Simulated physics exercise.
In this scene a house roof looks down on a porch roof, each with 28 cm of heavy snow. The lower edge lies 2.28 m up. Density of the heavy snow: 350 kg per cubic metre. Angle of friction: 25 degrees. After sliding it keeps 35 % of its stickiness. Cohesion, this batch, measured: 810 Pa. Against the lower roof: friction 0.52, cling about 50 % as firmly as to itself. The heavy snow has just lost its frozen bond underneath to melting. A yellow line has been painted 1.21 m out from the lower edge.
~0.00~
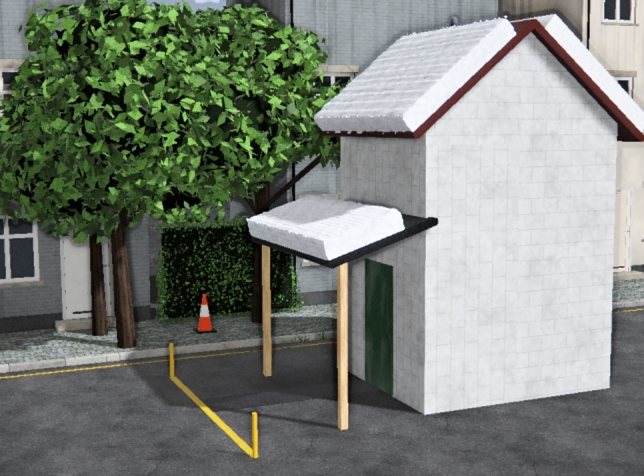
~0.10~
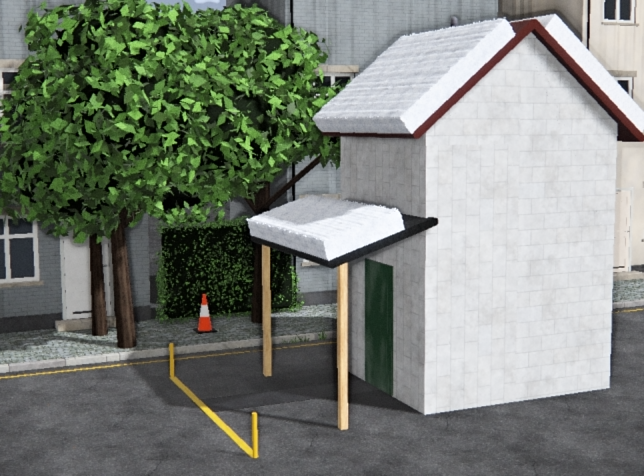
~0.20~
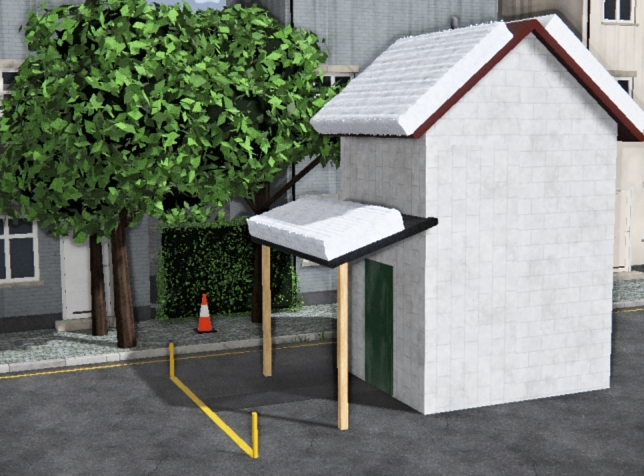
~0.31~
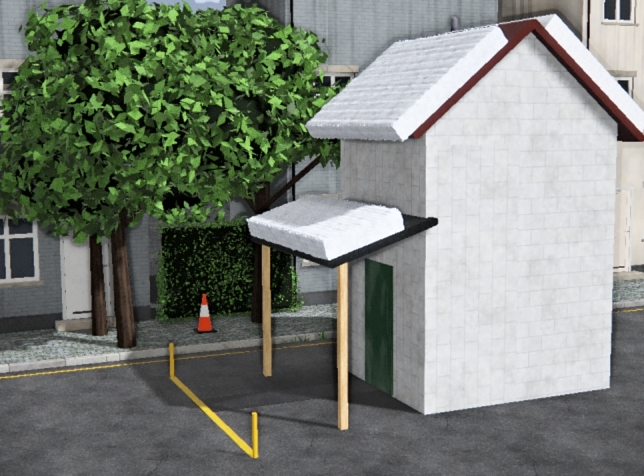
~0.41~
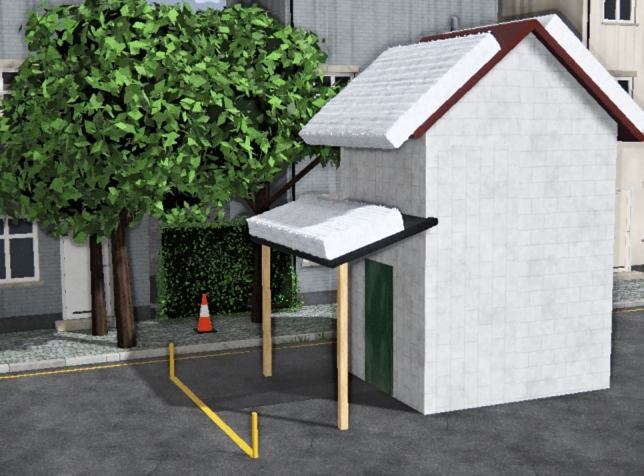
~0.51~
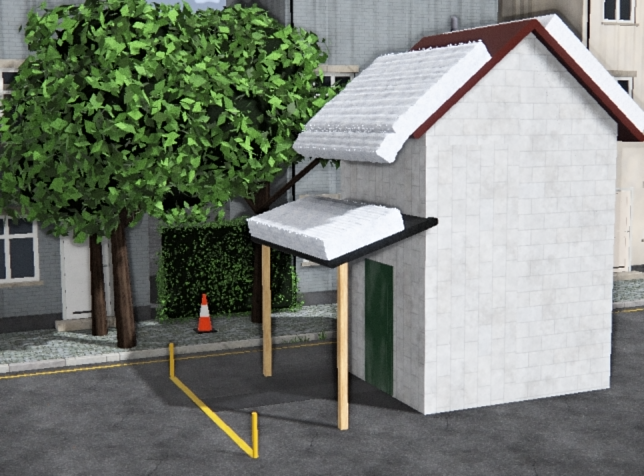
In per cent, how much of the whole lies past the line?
52 per cent.
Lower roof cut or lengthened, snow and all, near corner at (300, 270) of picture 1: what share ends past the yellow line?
I'd put it at around 50 percent.
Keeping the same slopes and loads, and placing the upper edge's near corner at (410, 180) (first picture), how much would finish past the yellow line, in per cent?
Result: Near 25 %.
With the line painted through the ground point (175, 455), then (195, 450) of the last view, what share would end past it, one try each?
First try 30 per cent, second try 35 per cent.
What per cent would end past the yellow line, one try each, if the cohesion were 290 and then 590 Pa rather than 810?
55 in a hundred, followed by 50 in a hundred.
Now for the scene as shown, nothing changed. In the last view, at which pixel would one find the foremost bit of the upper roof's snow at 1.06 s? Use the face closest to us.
It sits close to (305, 237) in the last picture.
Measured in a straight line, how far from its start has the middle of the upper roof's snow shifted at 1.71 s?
Roughly 5.2 m.
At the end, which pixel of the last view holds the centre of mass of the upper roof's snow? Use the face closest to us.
It sits close to (185, 427) in the last view.
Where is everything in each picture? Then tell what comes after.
Foremost bit of the heavy snow at (411, 111), in the first frame.
Foremost bit of the heavy snow at (410, 112), its middle shifted 2.0 cm, in the second frame.
Foremost bit of the heavy snow at (407, 115), its middle shifted 8.0 cm, 4 % of it past the upper edge, in one piece, in the third frame.
Foremost bit of the heavy snow at (402, 134), its middle shifted 19 cm, 9 % of it past the upper edge, in one piece, in the fourth frame.
Foremost bit of the heavy snow at (394, 124), its middle shifted 33 cm, 16 % of it past the upper edge, in one piece, in the fifth frame.
Foremost bit of the heavy snow at (385, 138), its middle shifted 53 cm, 26 % of it past the upper edge, cracking, in the sixth frame.
After 1.06 s, none is below the lower edge and 0 % is past the line.
After 1.71 s, 71 % is below the lower edge and 39 % is past the line.
After 2.35 s, 71 % is below the lower edge and 52 % is past the line.
After 3.00 s, 71 % is below the lower edge and 52 % is past the line.
After 3.10 s, 71 % is below the lower edge and 52 % is past the line.
